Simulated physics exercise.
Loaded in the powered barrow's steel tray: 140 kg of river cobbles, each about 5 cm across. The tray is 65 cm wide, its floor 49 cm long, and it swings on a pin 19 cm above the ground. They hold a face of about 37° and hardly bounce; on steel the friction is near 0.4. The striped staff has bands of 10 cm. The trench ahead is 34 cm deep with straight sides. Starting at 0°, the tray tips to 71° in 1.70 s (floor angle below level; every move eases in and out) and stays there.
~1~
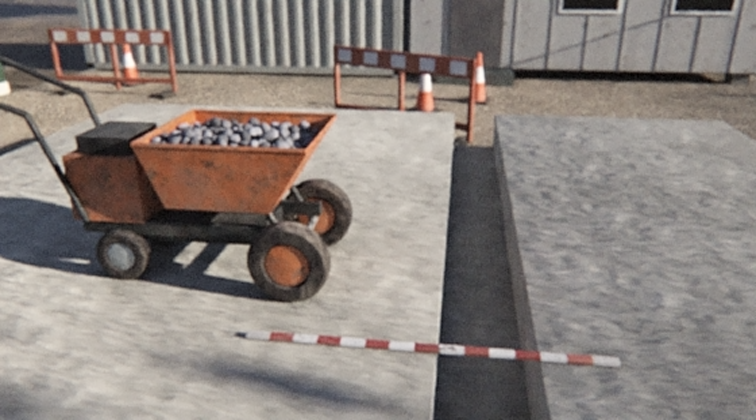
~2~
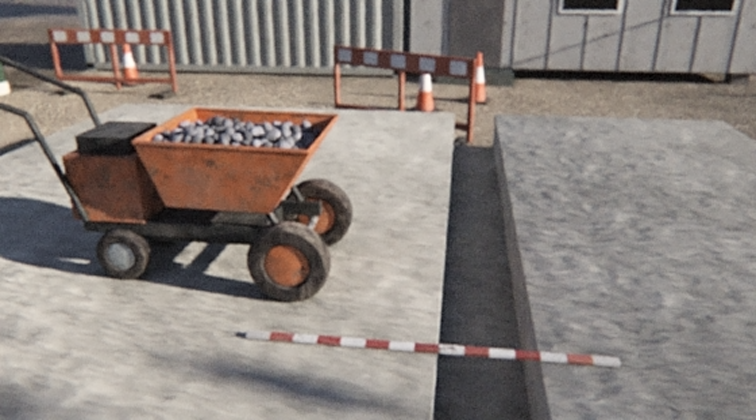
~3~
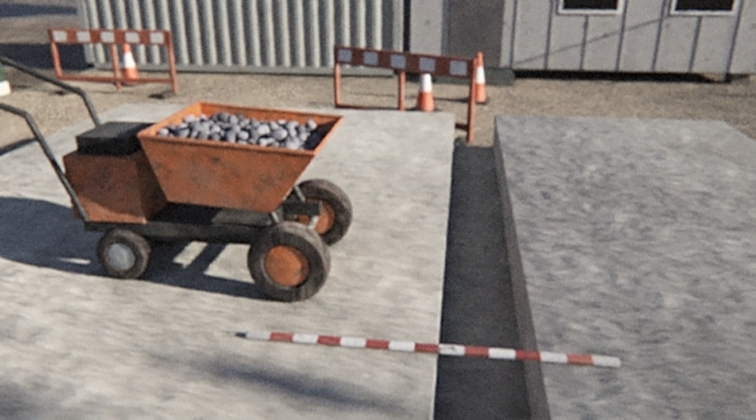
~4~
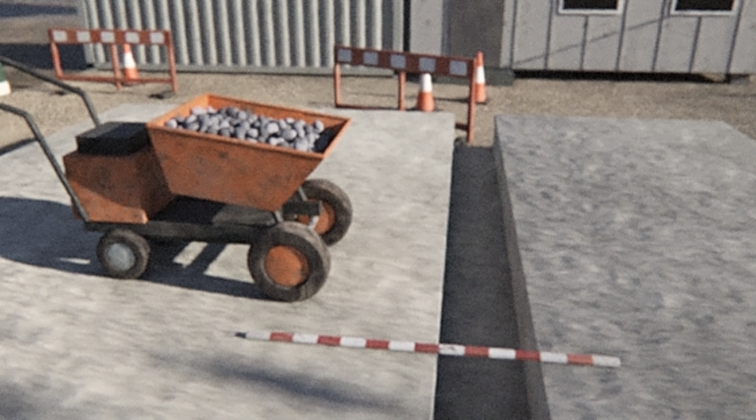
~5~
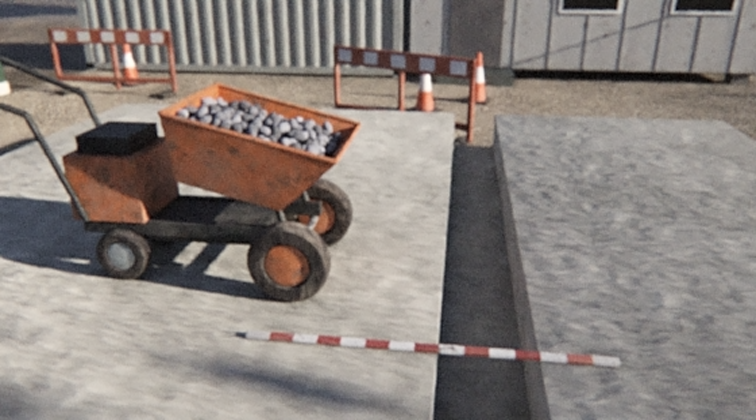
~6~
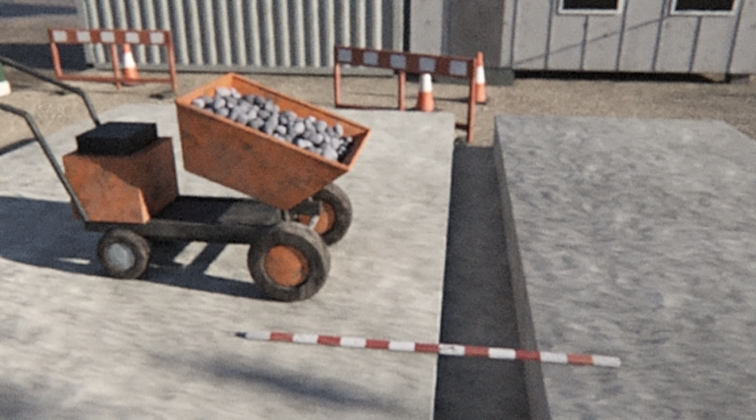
On a concrete slab beside a straight-sided trench, an orange powered barrow loaded with grey stones stood still while its steel tray slowly tilted, the back rising and the front lip leaning down toward the right.
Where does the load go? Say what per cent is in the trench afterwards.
Roughly 92 per cent ends in the trench.
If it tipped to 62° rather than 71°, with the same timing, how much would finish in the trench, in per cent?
In that case some 55 per cent.
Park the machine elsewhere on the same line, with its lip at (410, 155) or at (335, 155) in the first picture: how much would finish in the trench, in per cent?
First some 50, then 100 per cent.
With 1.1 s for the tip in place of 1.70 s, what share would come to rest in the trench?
In that case some 95 per cent.
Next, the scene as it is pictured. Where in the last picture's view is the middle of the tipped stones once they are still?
Their middle is at about (475, 322).
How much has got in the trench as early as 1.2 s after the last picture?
About 30 per cent by then.
Then, 0.7 s after the last picture the floor is at 60°, 99 % in the tray, 1 % short of the trench; the foremost stones are at (419, 221).
Then, 1.2 s after the last picture the floor is at 71°, 63 % in the tray, 8 % short of the trench, 29 % in the trench; the foremost stones are at (516, 342).
Then, 1.6 s after the last picture the floor is at 71°, 38 % in the tray, 8 % short of the trench, 55 % in the trench; the foremost stones are at (517, 341).
Then, 3.5 s after the last picture the floor is at 71°, 0 % in the tray, 8 % short of the trench, 92 % in the trench; the foremost stones are at (517, 325).
